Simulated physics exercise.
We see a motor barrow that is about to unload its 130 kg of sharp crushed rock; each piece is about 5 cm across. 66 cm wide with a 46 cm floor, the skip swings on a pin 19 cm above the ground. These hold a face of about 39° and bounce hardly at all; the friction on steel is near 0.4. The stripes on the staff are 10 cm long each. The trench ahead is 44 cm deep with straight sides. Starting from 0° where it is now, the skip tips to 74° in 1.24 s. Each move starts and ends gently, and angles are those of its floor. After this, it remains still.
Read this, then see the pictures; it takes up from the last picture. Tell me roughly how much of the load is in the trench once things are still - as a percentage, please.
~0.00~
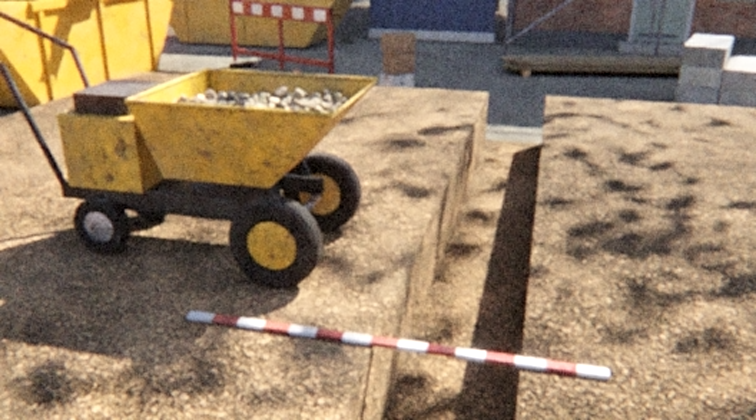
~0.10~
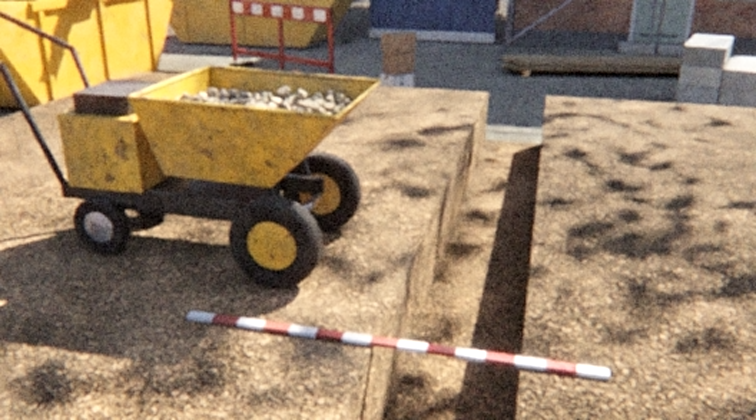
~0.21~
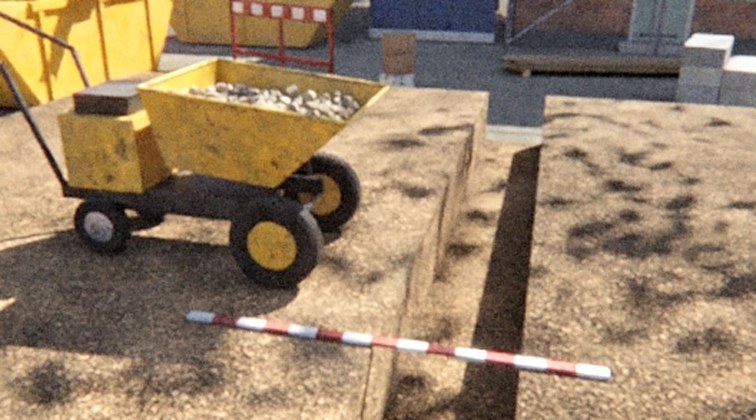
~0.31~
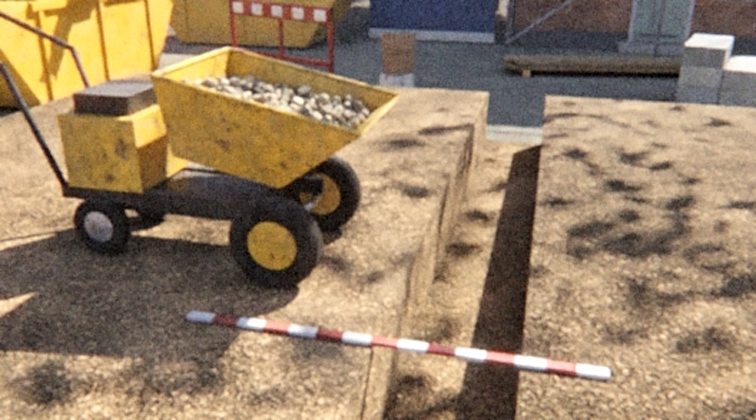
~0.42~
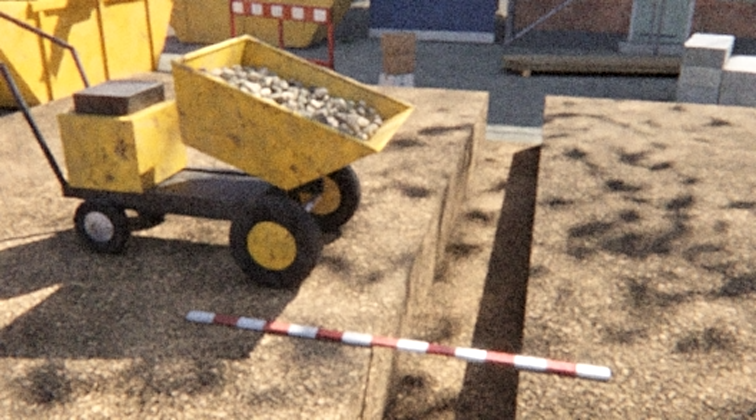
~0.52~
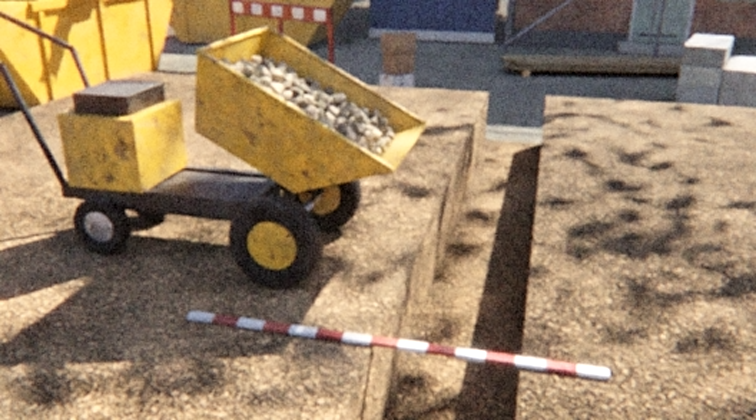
I would put it at 100 %.
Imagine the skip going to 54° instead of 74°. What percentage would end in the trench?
Close to 15 per cent then.
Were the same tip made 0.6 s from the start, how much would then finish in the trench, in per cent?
Close to 100 percent, then.
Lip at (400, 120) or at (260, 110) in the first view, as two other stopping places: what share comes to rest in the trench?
Around 75% for the first place and 55% for the second.
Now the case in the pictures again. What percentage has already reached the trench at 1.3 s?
By then, around 35 percent.
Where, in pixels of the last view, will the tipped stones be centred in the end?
(477, 349).
After 0.9 s the floor is at 62°; 100 % in the skip; the foremost stones are at (437, 232).
After 1.3 s the floor is at 74°; 66 % in the skip, 34 % in the trench; the foremost stones are at (514, 374).
After 1.7 s the floor is at 74°; 27 % in the skip, 73 % in the trench; the foremost stones are at (515, 369).
After 3.6 s the floor is at 74°; 0 % in the skip, 100 % in the trench; the foremost stones are at (515, 369).
